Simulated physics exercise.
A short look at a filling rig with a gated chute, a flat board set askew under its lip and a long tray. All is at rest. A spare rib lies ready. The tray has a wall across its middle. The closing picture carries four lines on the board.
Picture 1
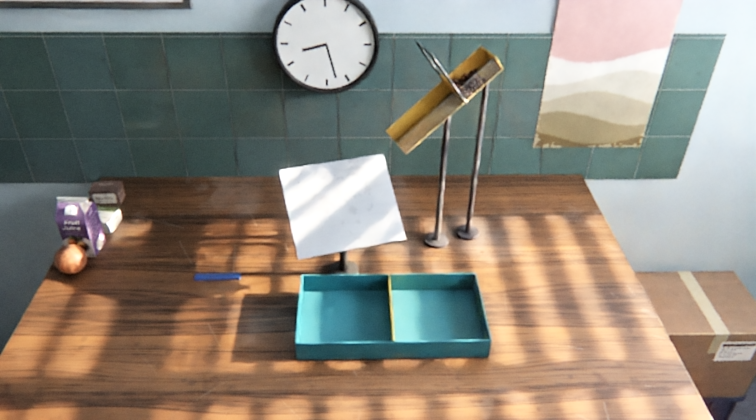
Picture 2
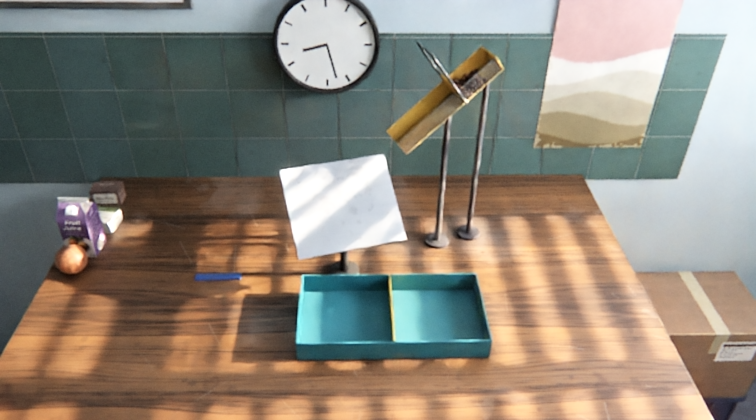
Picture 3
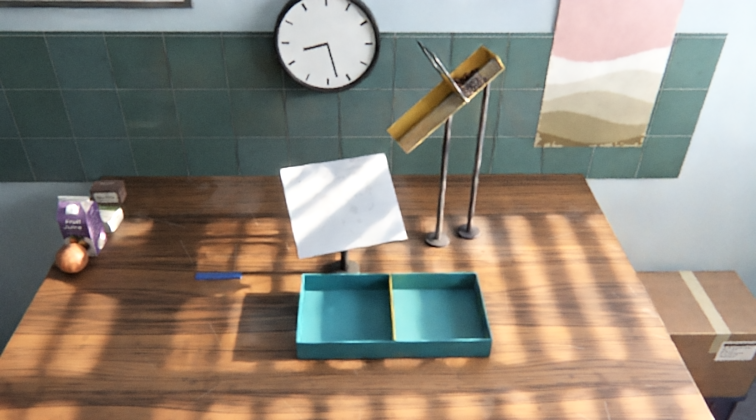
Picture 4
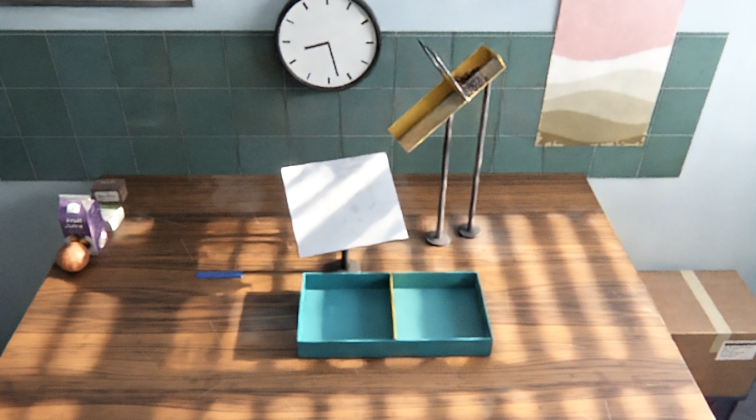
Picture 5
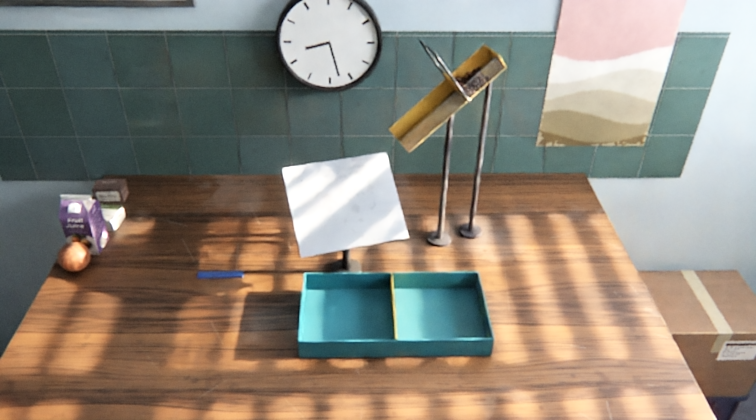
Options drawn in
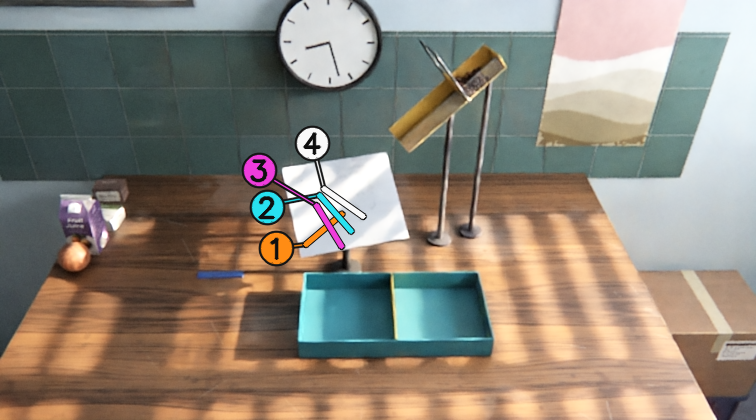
Wooden table holding a teal two-part tray, a tilted white board and a raised yellow chute, all staying still in striped sunlight.
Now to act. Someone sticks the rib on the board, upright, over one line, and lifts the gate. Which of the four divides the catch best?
Line 4 does it best.
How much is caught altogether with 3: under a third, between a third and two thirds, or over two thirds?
Line 3 gives over two thirds.
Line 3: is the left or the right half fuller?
The left half.
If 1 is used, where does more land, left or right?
Left.
On the marked copy, line 1 from (342, 214) to (305, 244); line 2 from (319, 195) to (351, 231); line 3 from (316, 205) to (341, 246); line 4 from (323, 188) to (363, 216).
Choosing 1, of what is caught, almost all in the left half, about a tenth in the right.
Choosing 2, of what is caught, almost all in the left half, about a tenth in the right.
Choosing 3, of what is caught, almost all in the left half, about a tenth in the right.
Choosing 4, of what is caught, roughly half in the left half, roughly half in the right.
